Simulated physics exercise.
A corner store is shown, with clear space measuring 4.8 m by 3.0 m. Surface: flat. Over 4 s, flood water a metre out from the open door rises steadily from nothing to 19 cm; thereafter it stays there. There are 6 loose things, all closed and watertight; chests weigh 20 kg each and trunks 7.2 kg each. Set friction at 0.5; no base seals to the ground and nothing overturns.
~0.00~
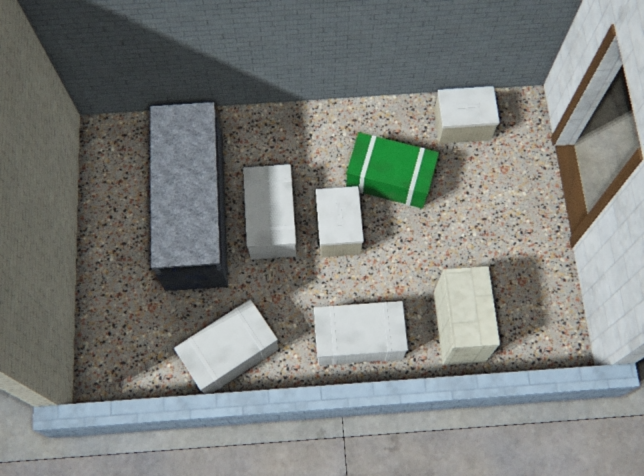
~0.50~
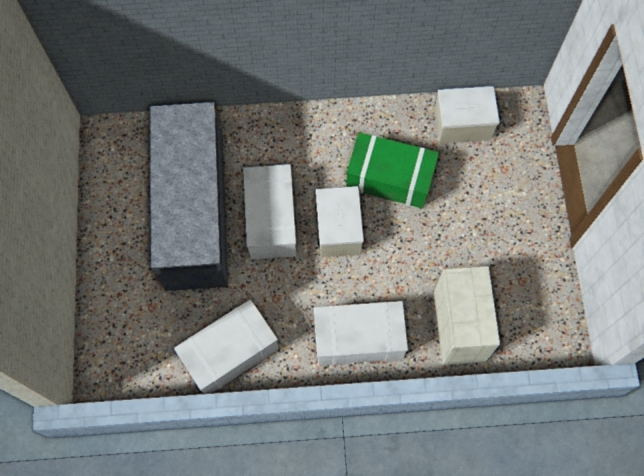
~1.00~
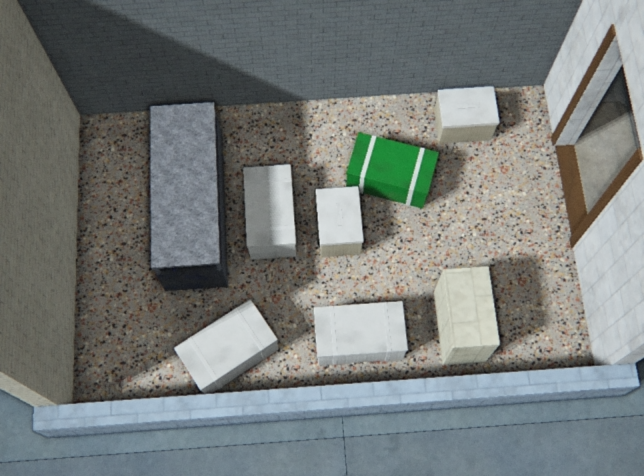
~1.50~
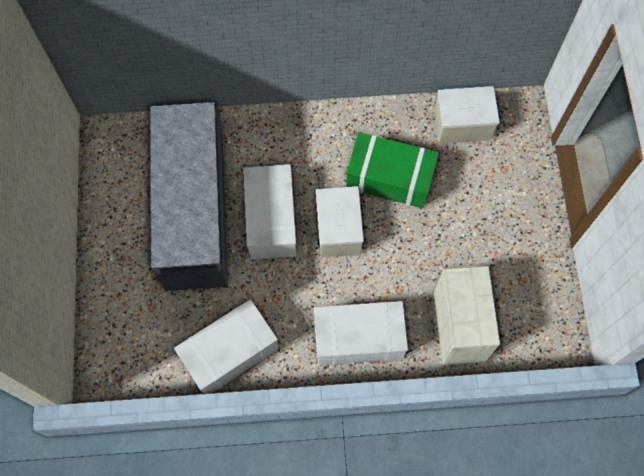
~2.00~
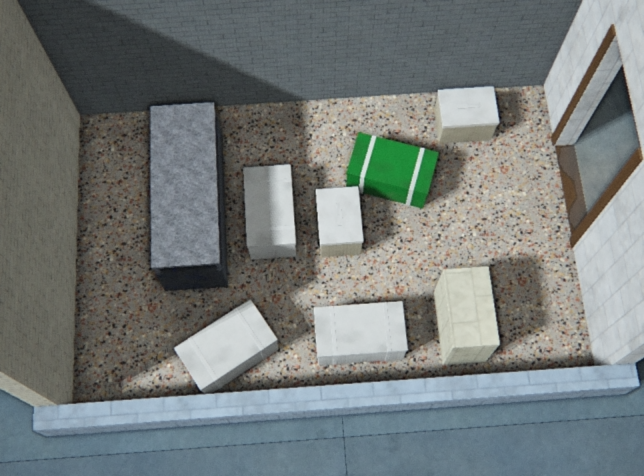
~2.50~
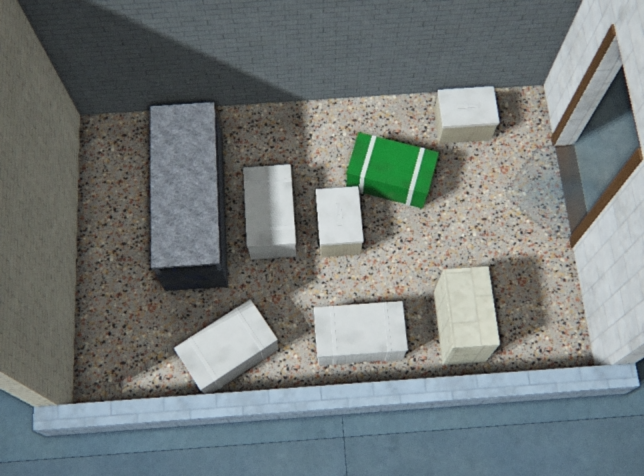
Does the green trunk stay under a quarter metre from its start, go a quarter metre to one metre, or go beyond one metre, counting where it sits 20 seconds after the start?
A quarter metre to one metre.
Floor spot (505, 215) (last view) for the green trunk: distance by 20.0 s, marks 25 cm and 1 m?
Short answer, it is taken a long way.
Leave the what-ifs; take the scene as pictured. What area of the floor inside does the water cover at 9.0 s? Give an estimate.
Somewhere around 13 m2, roughly.
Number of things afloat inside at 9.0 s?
Answer: 4.
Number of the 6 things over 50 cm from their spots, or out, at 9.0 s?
2.
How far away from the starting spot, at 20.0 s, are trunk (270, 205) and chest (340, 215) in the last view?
One is off by 150 cm, the other by 100 cm, in the order asked.
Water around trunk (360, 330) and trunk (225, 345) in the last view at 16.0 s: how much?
I'd put it at 9 cm and 13 cm respectively.
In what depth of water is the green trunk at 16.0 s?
Depth: About 9 cm.
After 4.0 s the green trunk is near (385, 162), 0.1 m from its start, aground; 0 afloat.
After 9.0 s the green trunk is near (259, 108), 1.4 m from its start, afloat; 4 afloat.
After 16.0 s the green trunk is near (384, 113), 0.5 m from its start, afloat; 6 afloat.
After 20.0 s the green trunk is near (431, 104), 0.7 m from its start, afloat; 6 afloat.
